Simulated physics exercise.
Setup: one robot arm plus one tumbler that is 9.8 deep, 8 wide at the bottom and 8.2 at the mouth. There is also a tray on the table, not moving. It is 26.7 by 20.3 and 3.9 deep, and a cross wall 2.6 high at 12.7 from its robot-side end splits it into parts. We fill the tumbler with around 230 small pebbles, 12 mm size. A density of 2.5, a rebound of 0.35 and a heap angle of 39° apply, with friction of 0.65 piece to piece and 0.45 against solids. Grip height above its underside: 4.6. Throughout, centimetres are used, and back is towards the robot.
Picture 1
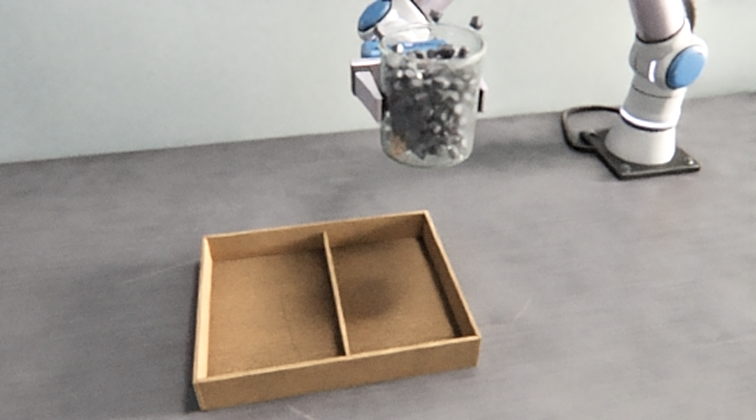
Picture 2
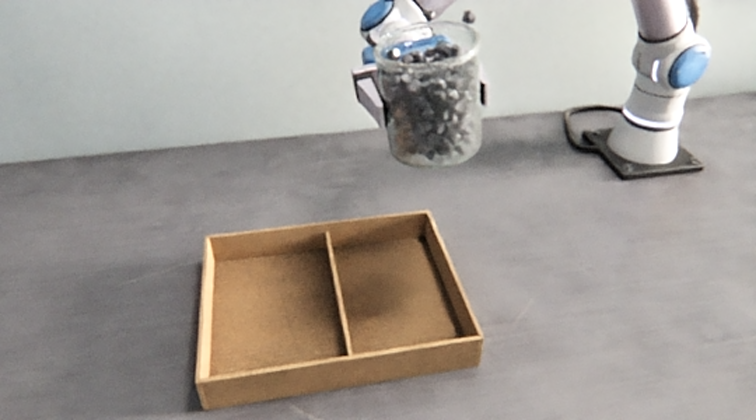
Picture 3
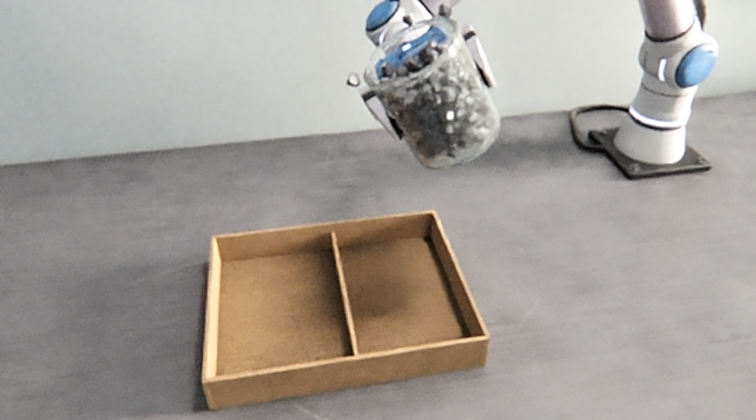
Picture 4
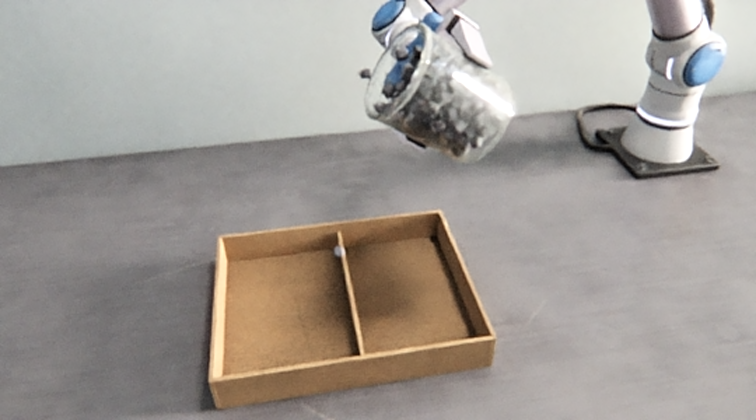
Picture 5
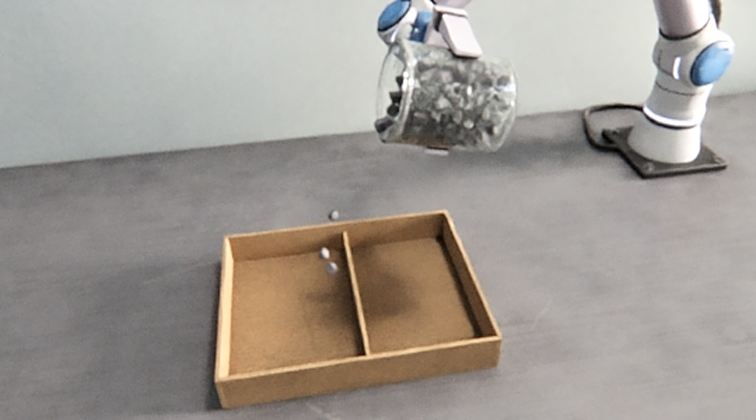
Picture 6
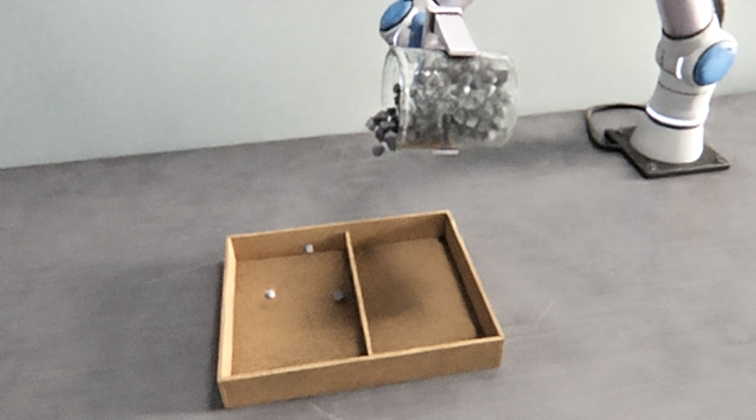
Robot arm tilting a clear tumbler of grey pebbles leftward above a divided brown tray, a few dropping into its left part.
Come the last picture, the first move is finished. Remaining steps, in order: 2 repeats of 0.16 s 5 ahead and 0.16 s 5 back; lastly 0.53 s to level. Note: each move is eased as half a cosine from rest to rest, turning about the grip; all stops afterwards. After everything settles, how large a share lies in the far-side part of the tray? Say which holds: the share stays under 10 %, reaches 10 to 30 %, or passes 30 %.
The share passes 30 %.
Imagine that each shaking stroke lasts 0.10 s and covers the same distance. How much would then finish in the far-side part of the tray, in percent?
Around 65 percent.
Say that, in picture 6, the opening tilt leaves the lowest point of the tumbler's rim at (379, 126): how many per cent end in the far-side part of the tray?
The share is around 15 %.
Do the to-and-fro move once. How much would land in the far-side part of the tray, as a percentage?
In that case it would be roughly 30 per cent.
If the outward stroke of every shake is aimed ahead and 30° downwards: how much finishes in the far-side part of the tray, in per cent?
About 20 per cent.
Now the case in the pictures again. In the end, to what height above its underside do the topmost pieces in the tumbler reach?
Height at rest: About 6.5 centimetres.
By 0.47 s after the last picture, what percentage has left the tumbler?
30 %.
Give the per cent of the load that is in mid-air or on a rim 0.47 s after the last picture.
Roughly 0 per cent.
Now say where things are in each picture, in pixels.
Tumbler middle at (429, 97), level; upper third of the load around (429, 74), from x 380 to 475, top at y 15; 232 in the tumbler, in the first frame.
Tumbler middle at (431, 97), tilted 8° forward; upper third of the load around (430, 75), from x 375 to 470, top at y 15, in the second frame.
Tumbler middle at (435, 97), tilted 29° forward; upper third of the load around (434, 79), from x 355 to 485, top at y 10; 231 in the tumbler, 1 in flight or on a rim, in the third frame.
Tumbler middle at (440, 98), tilted 55° forward; upper third of the load around (440, 78), from x 340 to 500, top at y 50; 231 in the tumbler, 1 in the far-side part, in the fourth frame.
Tumbler middle at (445, 99), tilted 76° forward; upper third of the load around (451, 79), from x 325 to 505, top at y 60; 229 in the tumbler, 2 in the far-side part, 1 in flight or on a rim, in the fifth frame.
Tumbler middle at (448, 99), tilted 84° forward; upper third of the load around (464, 80), from x 270 to 505, top at y 60; 228 in the tumbler, 3 in the far-side part, 1 in flight or on a rim, in the sixth frame.
Then, 0.47 s after the last picture, tilted 84° forward, highest piece 26 above the table; 159 in the tumbler, 62 in the far-side part, 11 in the robot-side part.
Then, 0.94 s after the last picture, tilted 34° forward, highest piece 28 above the table; 116 in the tumbler, 92 in the far-side part, 23 in the robot-side part, 1 in flight or on a rim.
Then, 1.37 s after the last picture, level, highest piece 27 above the table; 116 in the tumbler, 93 in the far-side part, 23 in the robot-side part.
Then, 2.42 s after the last picture, level, highest piece 27 above the table; 116 in the tumbler, 93 in the far-side part, 23 in the robot-side part.
Final count, 116 in the tumbler, 93 in the far-side part, 23 in the robot-side part. That is 40 % in the far-side part of the tray.
